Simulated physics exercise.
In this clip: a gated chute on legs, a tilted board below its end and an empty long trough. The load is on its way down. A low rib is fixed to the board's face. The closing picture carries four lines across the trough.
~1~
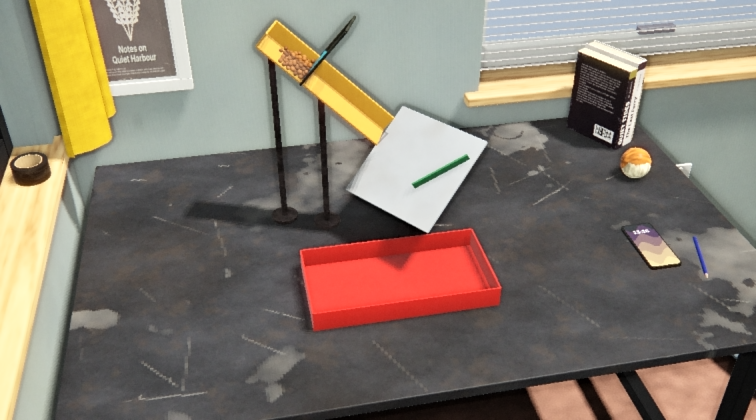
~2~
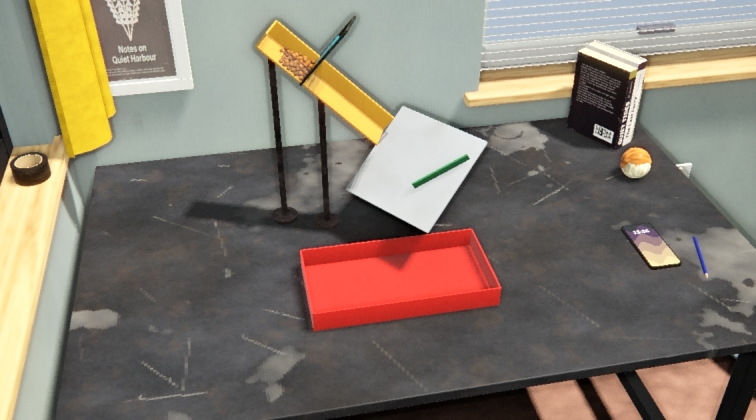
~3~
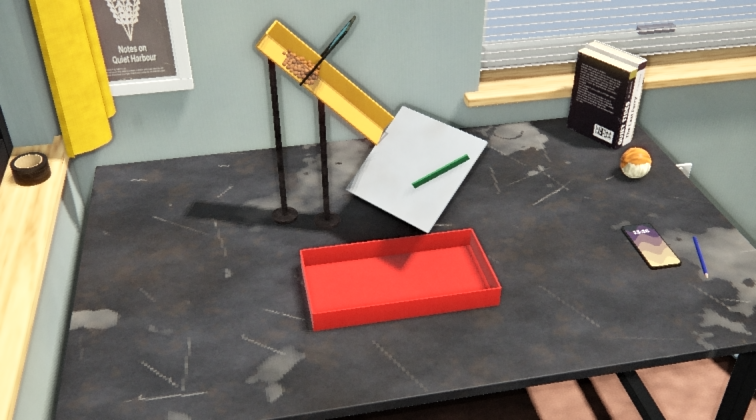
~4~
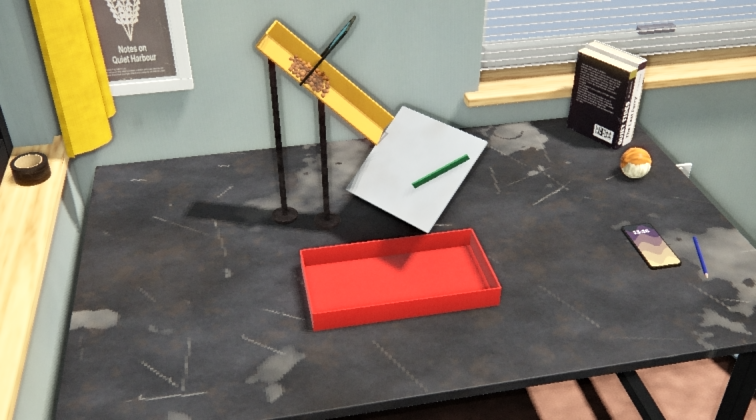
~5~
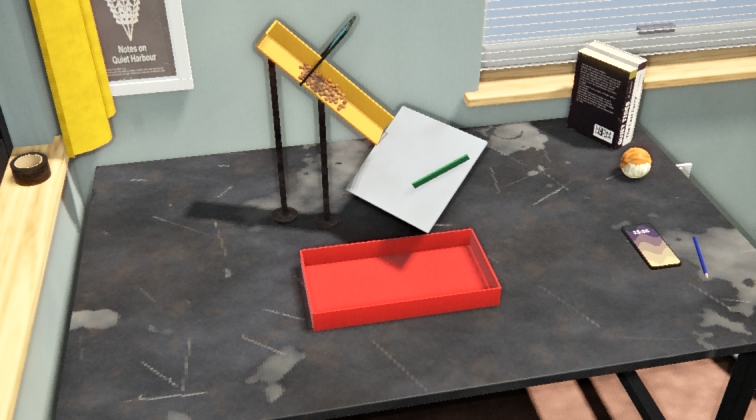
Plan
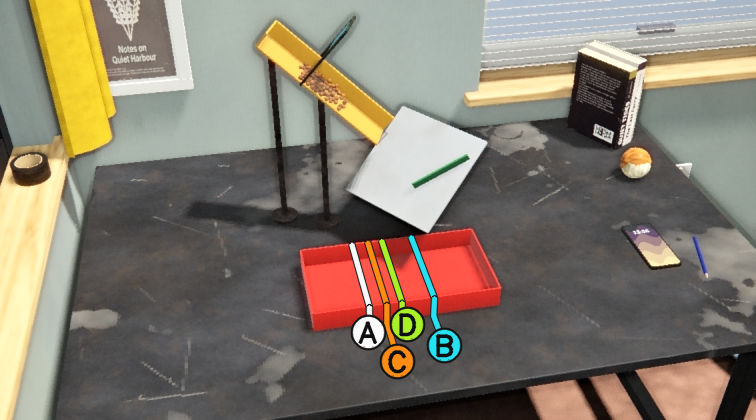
In this clip, small brown balls slide down a sloping yellow chute on dark legs, passing beneath a dark pen-like rod lying across it, while the tilted pale board with its green strip and the empty red trough stay still.
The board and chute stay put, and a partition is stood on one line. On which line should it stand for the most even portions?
Use line C.
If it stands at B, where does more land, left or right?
Left.
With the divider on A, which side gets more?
Right.
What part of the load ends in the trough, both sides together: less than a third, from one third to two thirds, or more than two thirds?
It is more than two thirds.
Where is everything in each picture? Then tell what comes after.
In the first picture, load behind the gate at (300, 63), cereal balls; lip of the chute at (380, 137), sloping fairly steeply.
In the second picture, middle of the board at (414, 166), tilted fairly steeply; middle of its low edge at (385, 210); of its high edge at (443, 123).
In the third picture, front corners of the trough at (313, 314) and (501, 288), empty; front of the load at (316, 78).
In the fourth picture, middle of the load at (309, 75); its front at (327, 91), about a quarter of the way to the lip; rib from (467, 154) to (412, 184).
In the fifth picture, middle of the load at (324, 85); its front at (344, 107), about half of the way to the lip.
On the marked copy, line A crosses the front rim at (369, 306); line B crosses the front rim at (434, 297); line C crosses the front rim at (386, 304); line D crosses the front rim at (401, 301).
Choosing A, of what is caught, a small part on the left of the divider, nearly all on the right.
Choosing B, of what is caught, all on the left of the divider, none on the right.
Choosing C, of what is caught, about two thirds on the left of the divider, about a third on the right.
Choosing D, of what is caught, nearly all on the left of the divider, a small part on the right.
